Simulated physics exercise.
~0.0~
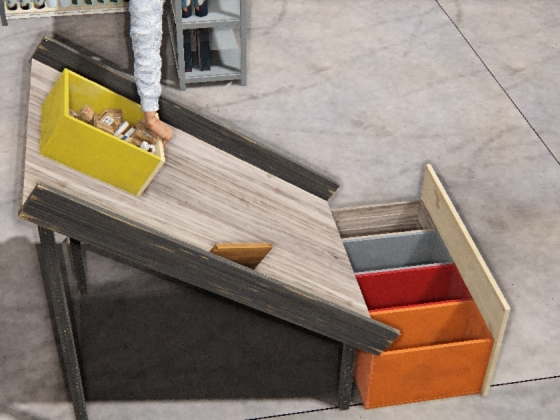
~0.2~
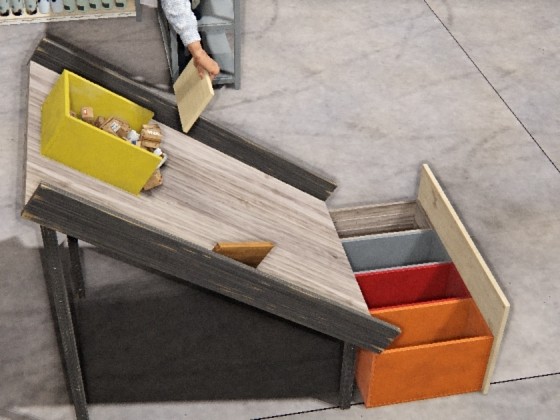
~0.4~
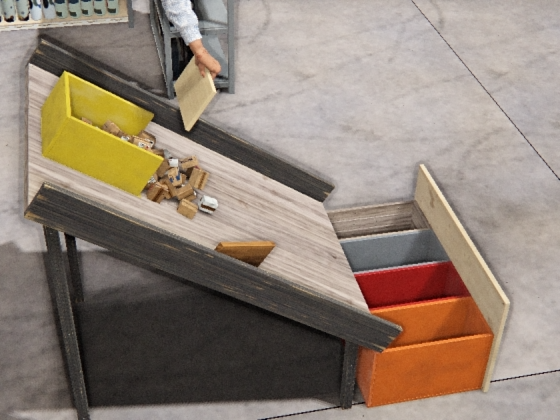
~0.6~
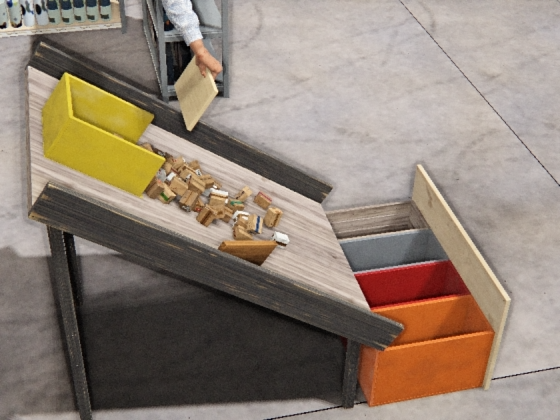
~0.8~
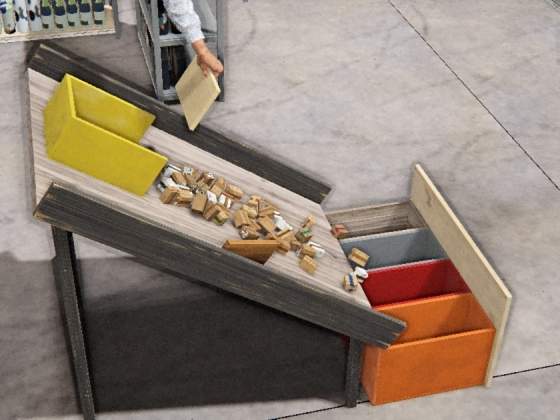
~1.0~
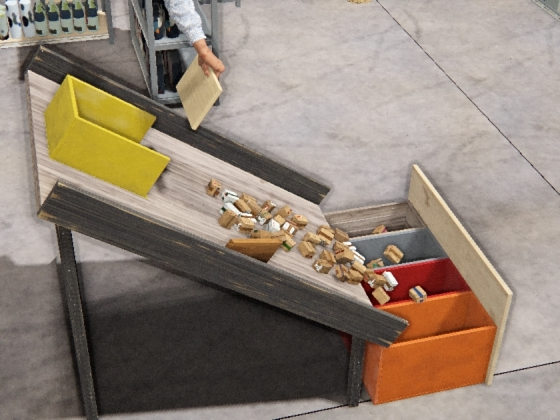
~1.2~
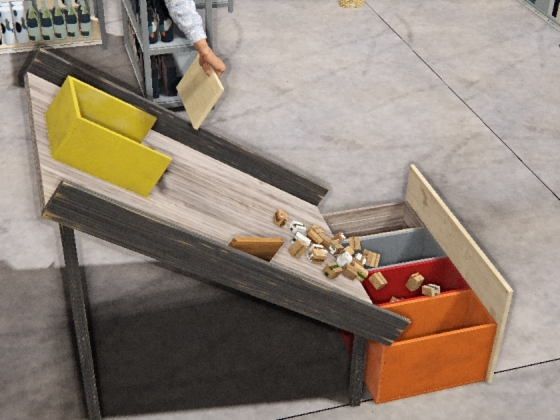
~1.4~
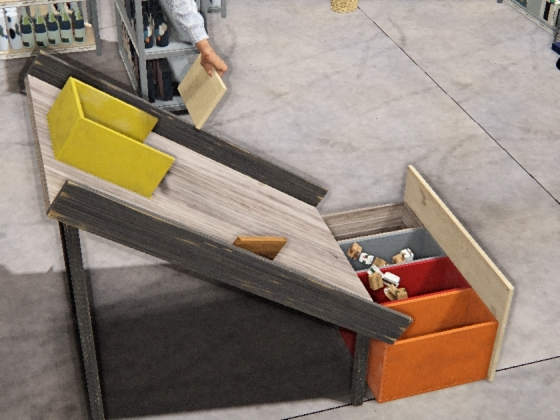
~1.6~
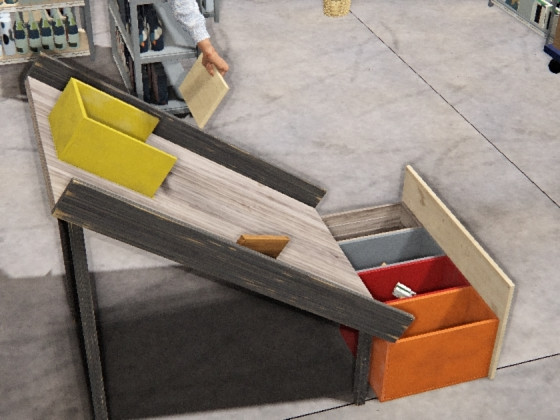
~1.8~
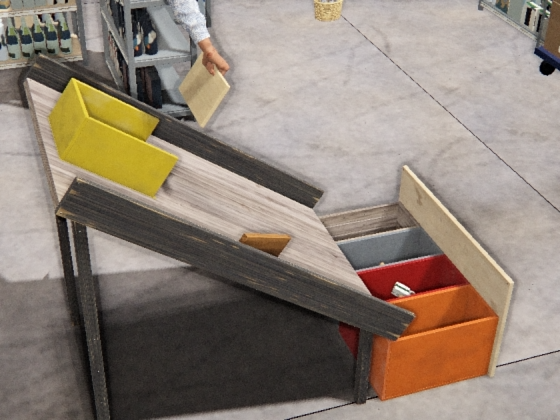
At first, a hand rests at the open end of a yellow pen full of little parcels, high on a sloping wooden table. The hand lifts a flat wooden gate up and to the right, then holds it clear. The parcels spill out and tumble down the slope to the right, spreading as they pass a small angled board. They drop off the lower edge, mostly into the grey bin and the red tub. By the end, the pen and slope are empty, a few pale pieces show in the red tub, and the orange tub looks empty.
